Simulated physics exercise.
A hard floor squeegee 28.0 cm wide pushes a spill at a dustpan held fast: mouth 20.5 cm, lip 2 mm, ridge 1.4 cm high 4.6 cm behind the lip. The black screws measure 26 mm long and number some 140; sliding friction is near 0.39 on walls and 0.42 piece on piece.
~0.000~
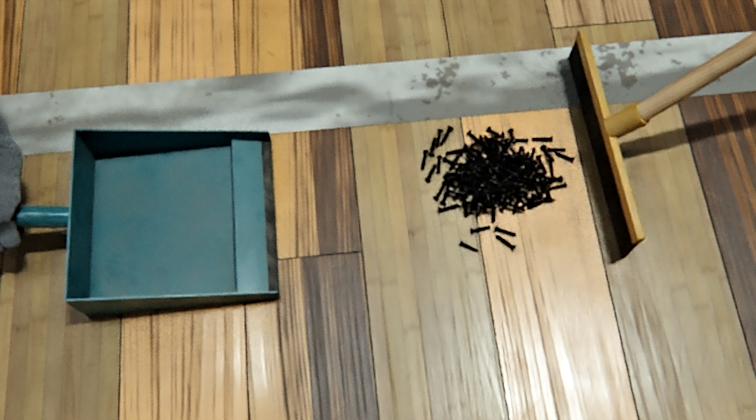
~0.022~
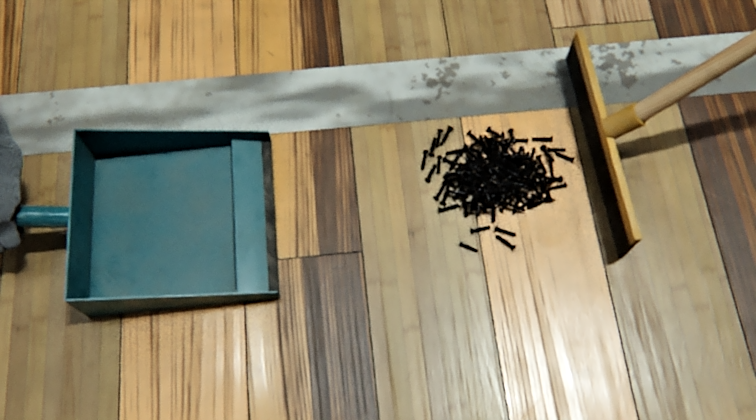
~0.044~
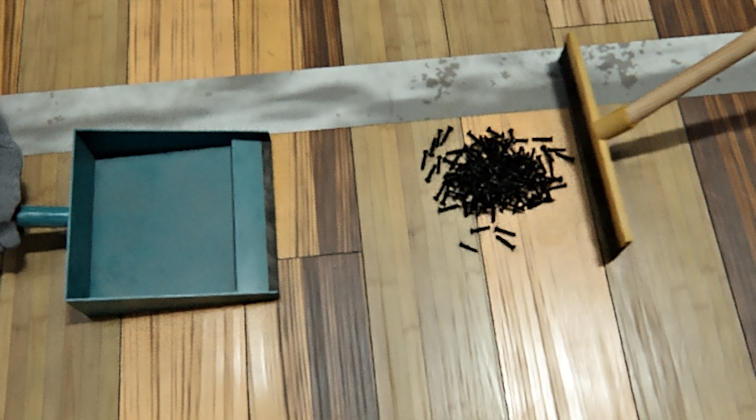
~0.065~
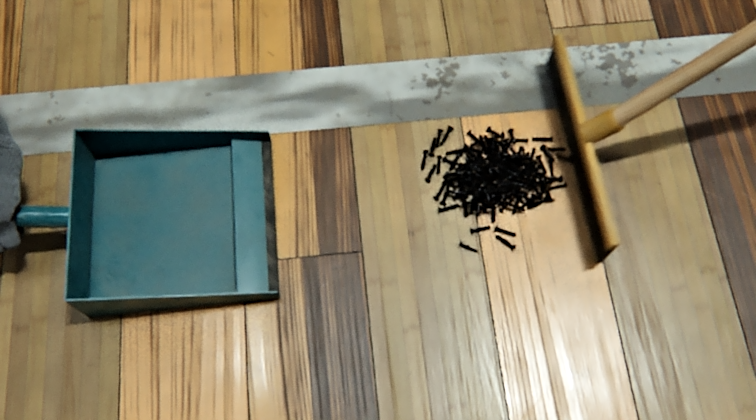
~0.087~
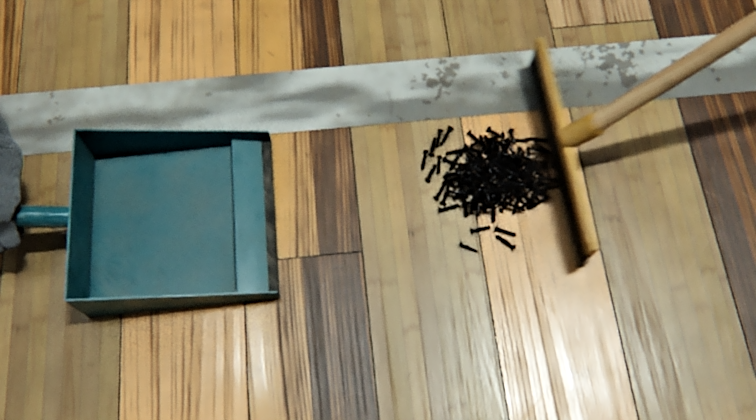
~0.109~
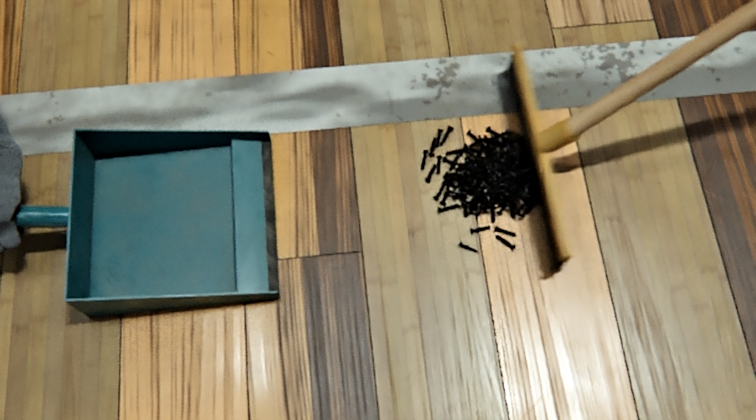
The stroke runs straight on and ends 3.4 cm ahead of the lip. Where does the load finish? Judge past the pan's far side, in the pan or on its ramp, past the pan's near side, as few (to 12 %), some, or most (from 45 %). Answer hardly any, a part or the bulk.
Far side: Hardly any, pan: The bulk, near side: Hardly any.
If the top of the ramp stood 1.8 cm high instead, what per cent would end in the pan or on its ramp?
Then about 70 per cent.
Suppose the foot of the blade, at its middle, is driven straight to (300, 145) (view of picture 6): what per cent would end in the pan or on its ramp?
About 65 per cent.
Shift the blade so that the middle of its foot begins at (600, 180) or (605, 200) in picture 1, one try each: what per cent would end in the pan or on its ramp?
About 70 and 65 per cent.
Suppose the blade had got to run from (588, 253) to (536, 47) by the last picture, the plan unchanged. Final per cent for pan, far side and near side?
Pan 55, far 5, near 5.
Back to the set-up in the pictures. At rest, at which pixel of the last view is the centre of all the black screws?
Near (214, 225).
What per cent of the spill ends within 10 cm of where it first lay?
Roughly 0 per cent.
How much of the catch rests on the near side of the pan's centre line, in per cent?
About 50 per cent.
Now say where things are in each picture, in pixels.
Blade from (637, 239) to (581, 37), moved 0.0 cm, 0 of the pieces shifted so far; middle of the pieces at (500, 179); pan at (167, 226), in the first picture.
Blade from (634, 240) to (578, 37), moved 0.3 cm, 0 of the pieces shifted so far; middle of the pieces at (500, 179), in the second picture.
Blade from (626, 242) to (570, 39), moved 1.4 cm, 0 of the pieces shifted so far; middle of the pieces at (500, 179), in the third picture.
Blade from (612, 245) to (558, 41), moved 3.0 cm, 0 of the pieces shifted so far; middle of the pieces at (494, 177), in the fourth picture.
Blade from (591, 250) to (539, 45), moved 5.4 cm, 10 of the pieces shifted so far; middle of the pieces at (494, 177), in the fifth picture.
Blade from (566, 256) to (516, 50), moved 8.5 cm, 50 of the pieces shifted so far; middle of the pieces at (493, 177); pan at (167, 226). Its pace works out near 1.44 m/s, heading 8 degrees towards the viewer's side, in the sixth picture.
After 0.22 s, middle of the blade 16 cm from the lip; 0 % over the lip, far side 5 %, near side 0 %.
After 0.29 s, middle of the blade 7 cm from the lip; 0 % over the lip, far side 5 %, near side 5 %.
After 0.51 s, middle of the blade 4 cm from the lip; 70 % over the lip, far side 5 %, near side 5 %.
By 1.9 s all is still; far side 5 %, pan 70 %, near side 5 %, in front of the lip or behind the blade 25 %.
